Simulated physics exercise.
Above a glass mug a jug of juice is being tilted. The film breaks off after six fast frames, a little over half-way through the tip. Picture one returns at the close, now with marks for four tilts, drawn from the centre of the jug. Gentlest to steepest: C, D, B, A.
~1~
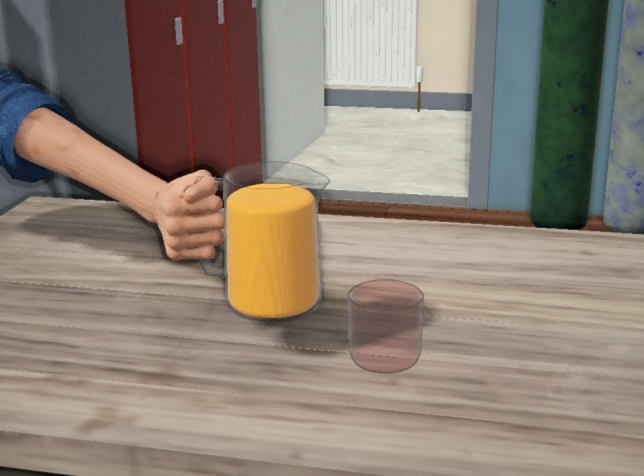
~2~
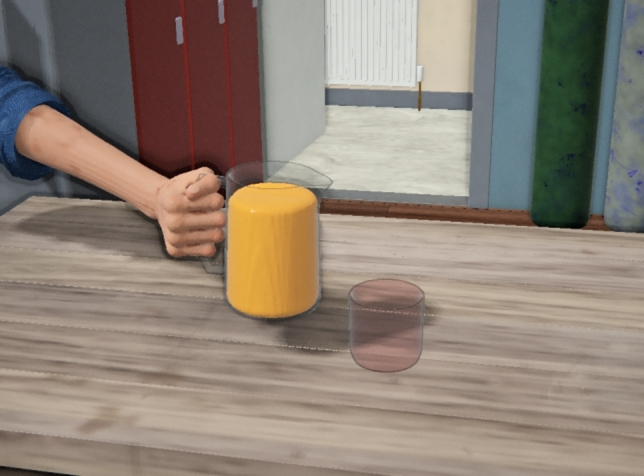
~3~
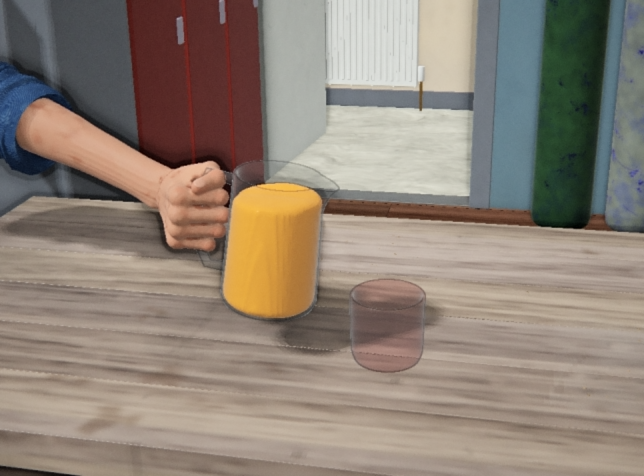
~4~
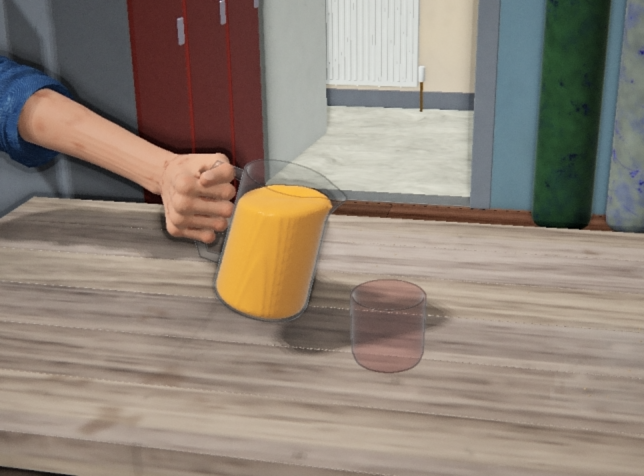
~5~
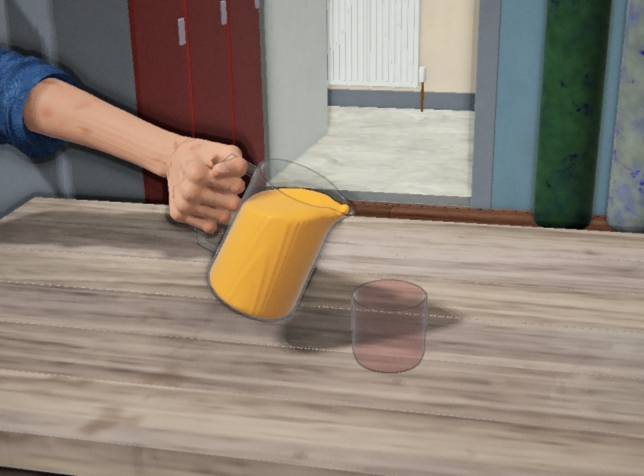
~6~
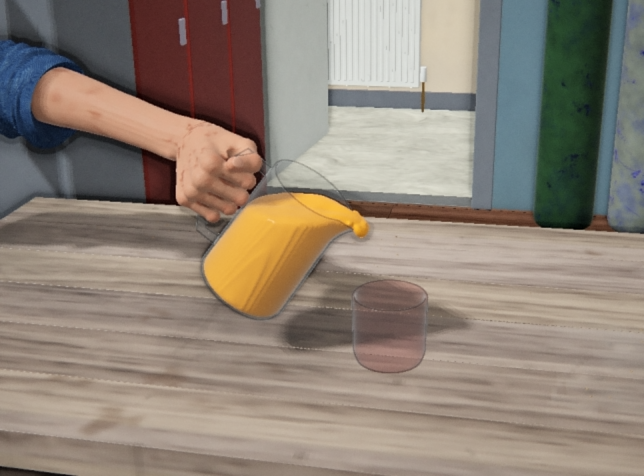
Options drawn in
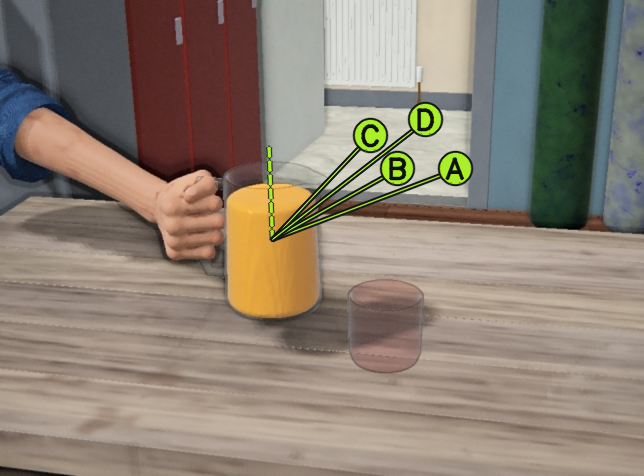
A hand at the left, its arm in a blue sleeve, grips a clear jug of orange juice upright, then tilts it steadily rightward as the wrist rises, until juice slips over the lip. A small, empty, pinkish glass mug stands to the right on a pale wooden table. The fixed, slightly raised view shows dark red lockers, an open doorway with a white radiator, and green and bluish columns behind.
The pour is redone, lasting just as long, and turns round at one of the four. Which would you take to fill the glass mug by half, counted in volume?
D beats the others.
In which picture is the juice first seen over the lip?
Picture 6.
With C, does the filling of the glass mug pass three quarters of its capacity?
No, it does not.
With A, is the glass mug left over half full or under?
Over.
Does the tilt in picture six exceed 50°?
No, it does not.
In lime, A at (440, 175); B at (383, 177); C at (358, 148); D at (412, 130).
With A, the glass mug ends with about 89 % of what it can hold; 6 % of the juice is spilt.
With B, the glass mug ends with about 72 % of what it can hold.
With C, the glass mug ends with about 29 % of what it can hold.
With D, the glass mug ends with about 48 % of what it can hold.
